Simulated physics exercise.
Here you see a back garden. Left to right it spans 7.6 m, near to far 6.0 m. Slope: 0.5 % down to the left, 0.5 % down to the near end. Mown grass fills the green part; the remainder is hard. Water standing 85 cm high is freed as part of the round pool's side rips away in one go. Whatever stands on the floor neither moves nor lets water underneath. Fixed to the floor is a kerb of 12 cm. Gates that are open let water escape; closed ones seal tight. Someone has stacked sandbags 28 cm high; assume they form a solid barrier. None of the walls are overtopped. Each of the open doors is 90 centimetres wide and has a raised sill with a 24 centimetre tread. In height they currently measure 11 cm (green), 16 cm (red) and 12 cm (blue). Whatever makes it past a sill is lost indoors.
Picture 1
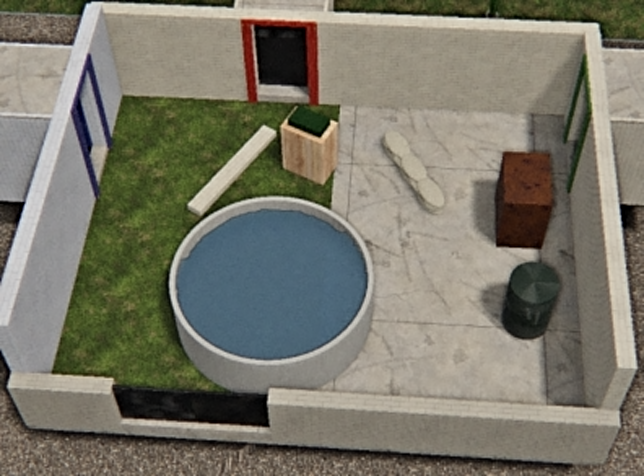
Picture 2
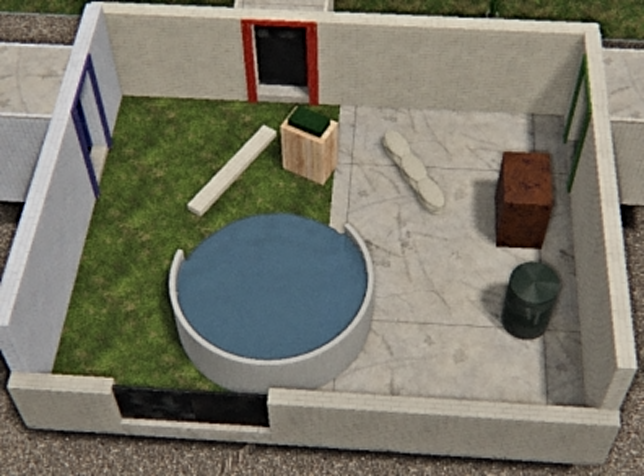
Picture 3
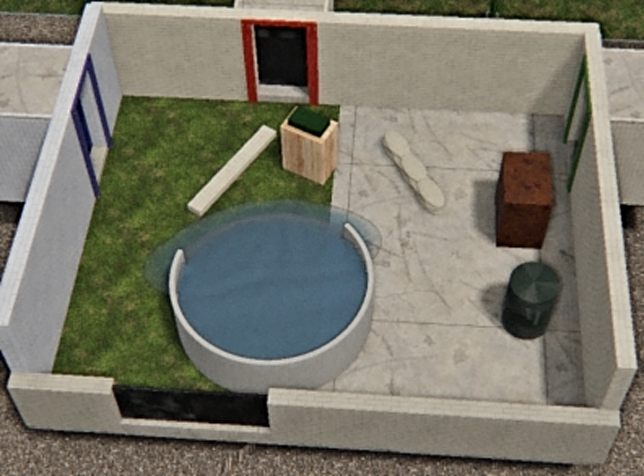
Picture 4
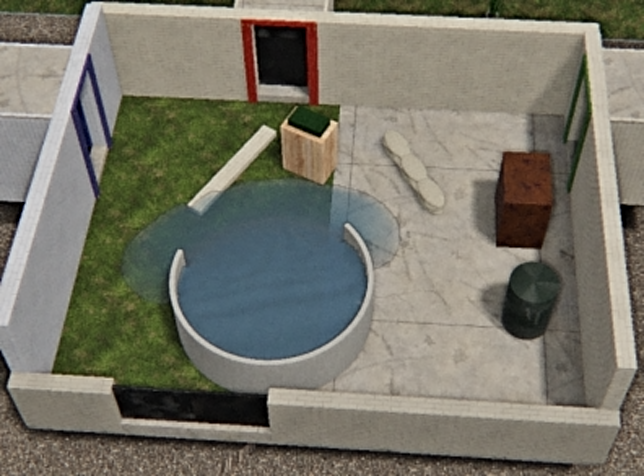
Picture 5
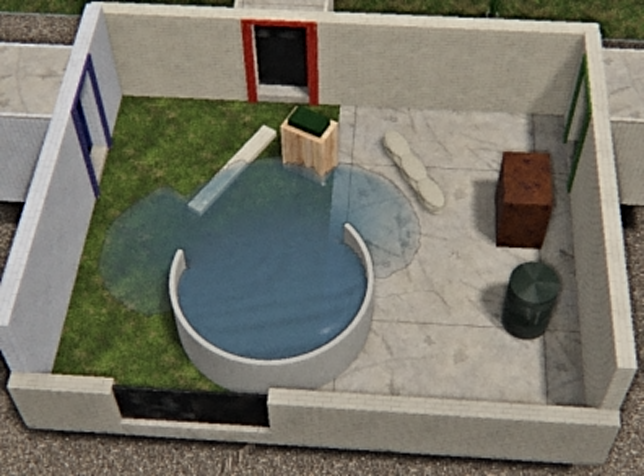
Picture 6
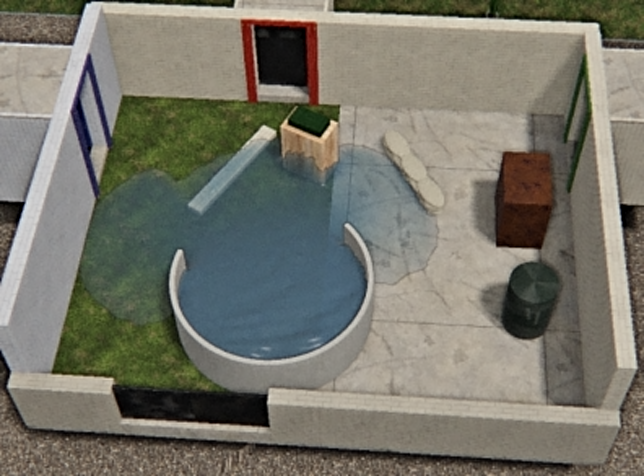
A walled back garden, half mown grass and half pale paving, is seen from above by a still camera. A round white pool of blue water stands near the front, with a pale beam, a wooden planter and sandbags behind it, a rusty brown block and dark green barrel to the right, and red, blue and green doorways around. The pool's far side vanishes, and water pours out, spreading across grass and paving around the beam and planter to the sandbags.
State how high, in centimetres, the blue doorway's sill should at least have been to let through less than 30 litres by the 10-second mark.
At least some 25 cm.
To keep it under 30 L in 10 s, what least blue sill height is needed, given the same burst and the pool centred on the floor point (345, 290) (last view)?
About 21 cm.
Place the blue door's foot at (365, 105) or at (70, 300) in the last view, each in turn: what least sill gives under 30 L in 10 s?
Minimums: About 25 cm and 13.0 cm.
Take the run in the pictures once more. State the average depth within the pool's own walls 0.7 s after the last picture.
Roughly 44 cm on average.
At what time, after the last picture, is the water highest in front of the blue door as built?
Roughly 2.6 s.
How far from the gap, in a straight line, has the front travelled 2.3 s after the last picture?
5.6 m.
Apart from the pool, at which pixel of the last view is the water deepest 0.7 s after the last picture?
Look close to (255, 184).
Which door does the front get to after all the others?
Answer: Green.
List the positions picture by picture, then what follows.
In the first picture, still water, 85 cm deep, in the round pool at (272, 279); the blue door at (92, 129) is dry.
In the second picture, water pours out on the far side and has run 0.3 m, to a hidden place; about 8 cm deep outside, 85 cm at the back.
In the third picture, water pours out on the far side and has run 0.8 m, to (161, 249); about 13 cm deep outside, 85 cm at the back.
In the fourth picture, water pours out on the far side and has run 1.2 m, to (369, 199); about 13 cm deep outside, 85 cm at the back.
In the fifth picture, the gap is on the far side, the front 1.7 m out at (122, 219); the back of the round pool holds 83 cm.
In the sixth picture, the gap is on the far side, the front 2.1 m out at (131, 181); the back of the round pool holds 74 cm; the blue door at (92, 129), 3.0 m from the gap, is still 0.5 m from the nearest water.
Then, 0.7 s after the last picture water covers 45 % of the floor, deepest (50 cm) near (255, 184); 25 cm at the blue door, 14 litres in over its 12 cm sill.
Then, 2.3 s after the last picture water covers 70 % of the floor, deepest (38 cm) near (126, 170); 33 cm at the blue door, 114 litres in over its 12 cm sill.
Then, 9.3 s after the last picture water covers 95 % of the floor, deepest (18 cm) near (45, 403); 12 cm at the blue door, 260 litres in over its 12 cm sill.
At the blue door as built, the water peaked near 33 cm, 2.5 s after the last picture.
With a sill of 21 cm, 69 litres would have come in within the 10 s; with 28.5 cm, 14 litres. So under 30 litres takes about 25 cm.
